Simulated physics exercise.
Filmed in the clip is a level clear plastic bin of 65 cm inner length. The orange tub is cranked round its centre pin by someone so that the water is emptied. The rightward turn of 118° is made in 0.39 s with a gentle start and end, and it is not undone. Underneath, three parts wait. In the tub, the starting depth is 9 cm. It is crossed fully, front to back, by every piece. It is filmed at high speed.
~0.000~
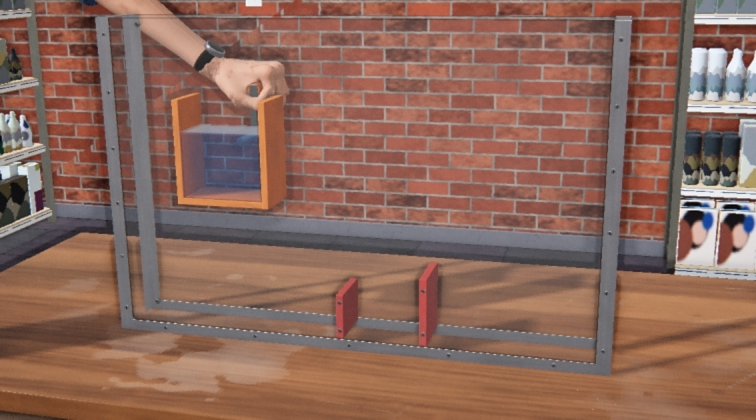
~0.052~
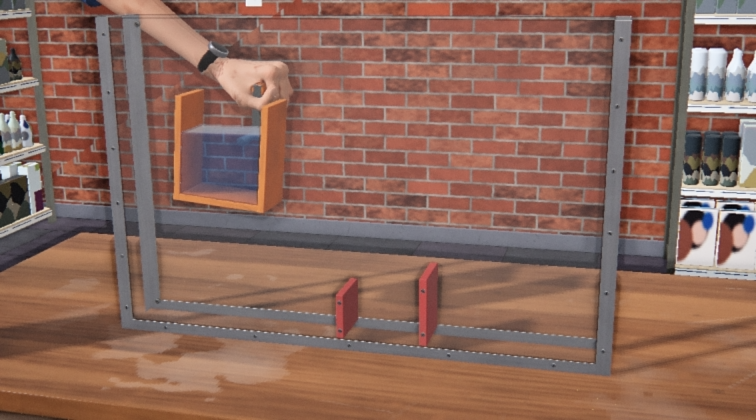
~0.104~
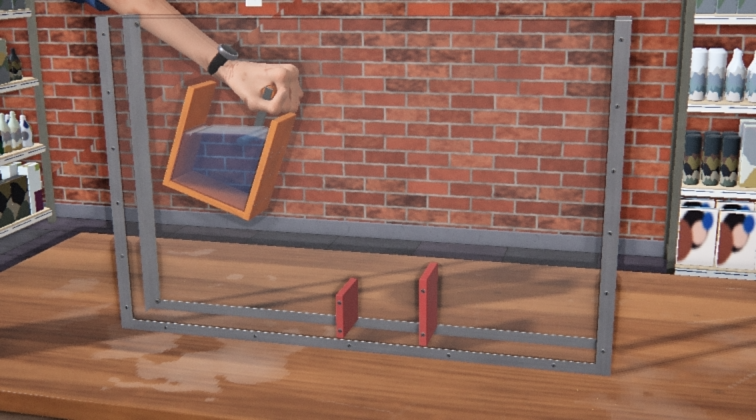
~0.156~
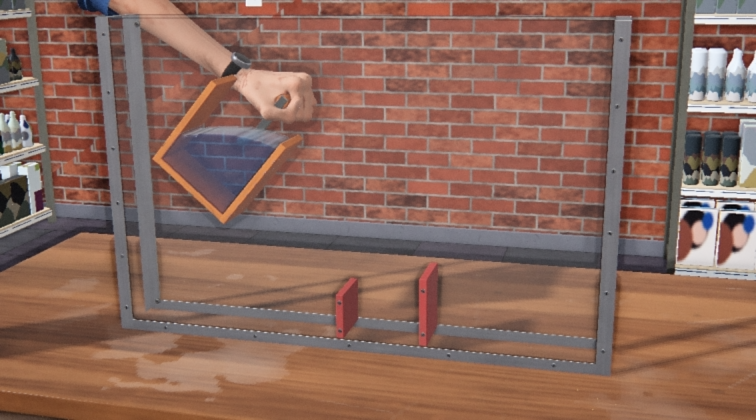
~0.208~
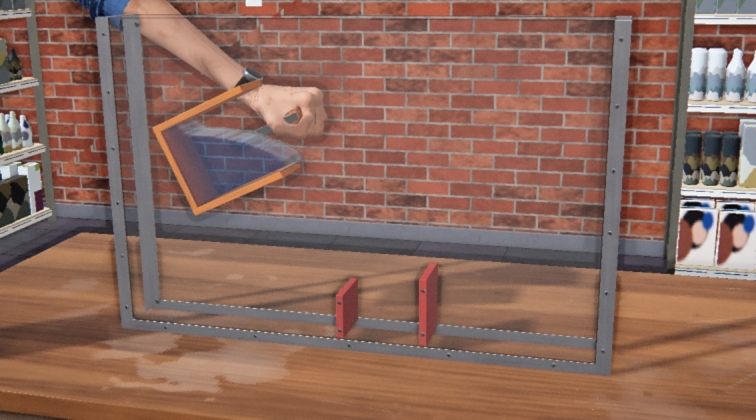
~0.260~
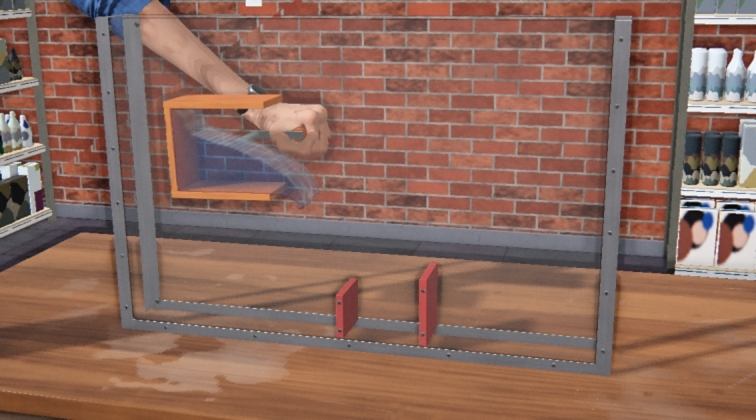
In a clear bin, a hand turns an orange tub rightward until water pours over its lip.
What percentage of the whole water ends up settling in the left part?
About 90 per cent.
By 0.46 s the parts hold 52, 0 and 0 per cent, with 48 still above them.
By 0.70 s the parts hold 64, 1 and 0 per cent, with 36 still above them.
By 1.03 s the parts hold 93, 7 and 0 per cent, with 0 still above them.
At rest it is 90 per cent left, 10 middle, 0 right.
